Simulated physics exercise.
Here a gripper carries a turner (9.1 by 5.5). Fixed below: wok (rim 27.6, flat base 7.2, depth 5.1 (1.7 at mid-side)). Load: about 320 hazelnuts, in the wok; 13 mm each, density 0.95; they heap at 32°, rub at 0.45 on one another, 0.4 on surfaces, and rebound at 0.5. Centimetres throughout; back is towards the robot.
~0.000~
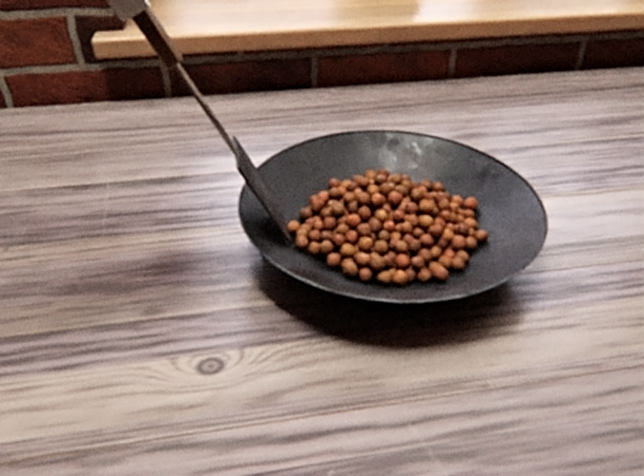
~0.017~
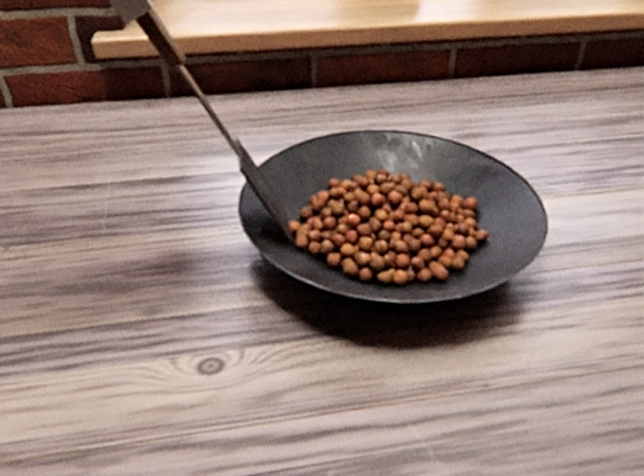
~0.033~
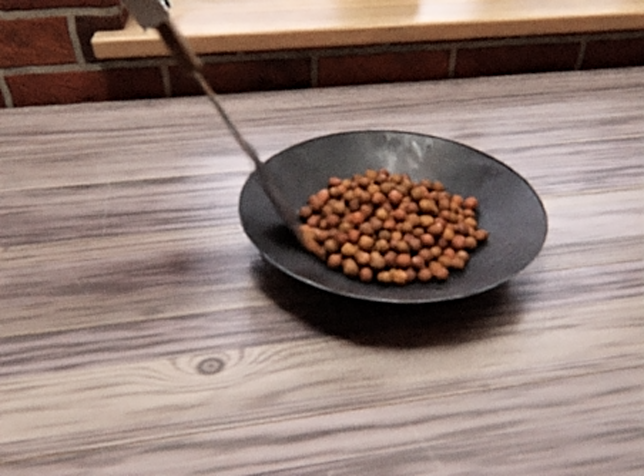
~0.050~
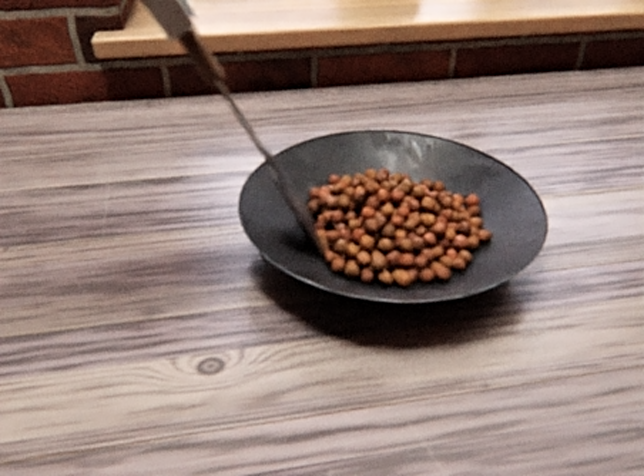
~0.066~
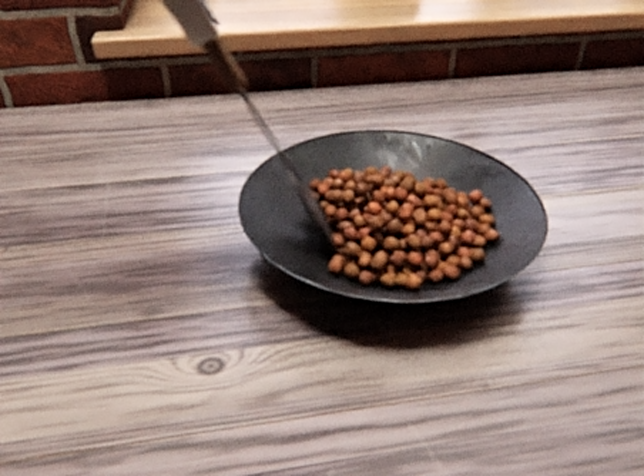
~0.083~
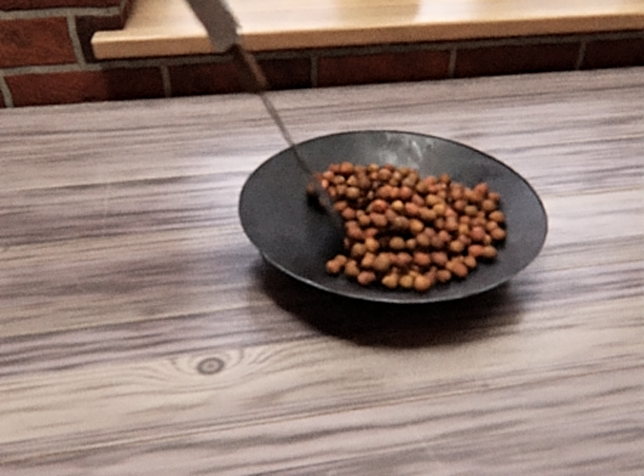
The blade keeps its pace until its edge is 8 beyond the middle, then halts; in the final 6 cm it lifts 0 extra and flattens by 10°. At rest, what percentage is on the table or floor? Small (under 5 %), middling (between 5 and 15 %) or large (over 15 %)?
A large share, over 15 %, ends on the table or floor.
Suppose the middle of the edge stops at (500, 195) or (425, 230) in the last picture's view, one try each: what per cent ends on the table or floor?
About 35 and 0 per cent.
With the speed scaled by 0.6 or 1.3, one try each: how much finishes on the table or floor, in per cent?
Some 10 and 35 per cent.
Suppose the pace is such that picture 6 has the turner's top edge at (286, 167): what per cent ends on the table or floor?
Some 10 per cent.
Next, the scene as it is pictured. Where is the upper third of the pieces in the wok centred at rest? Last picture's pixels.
Around (480, 204).
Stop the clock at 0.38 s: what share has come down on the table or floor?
Roughly 20 per cent.
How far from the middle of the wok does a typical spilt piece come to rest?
About 24 cm.
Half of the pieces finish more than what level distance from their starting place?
Some 5 cm.
By 0.12 s, sloping 64°, highest piece 6 above the table; 320 in the wok.
By 0.16 s, sloping 60°, highest piece 7 above the table; 320 in the wok.
By 0.38 s, sloping 54°, highest piece 6 above the table; 256 in the wok, 58 on the table or floor, 6 on the blade or in flight.
By 1.43 s, sloping 54°, highest piece 6 above the table; 255 in the wok, 65 on the table or floor.
Final count, 255 in the wok, 65 on the table or floor. That is 20 % on the table or floor.
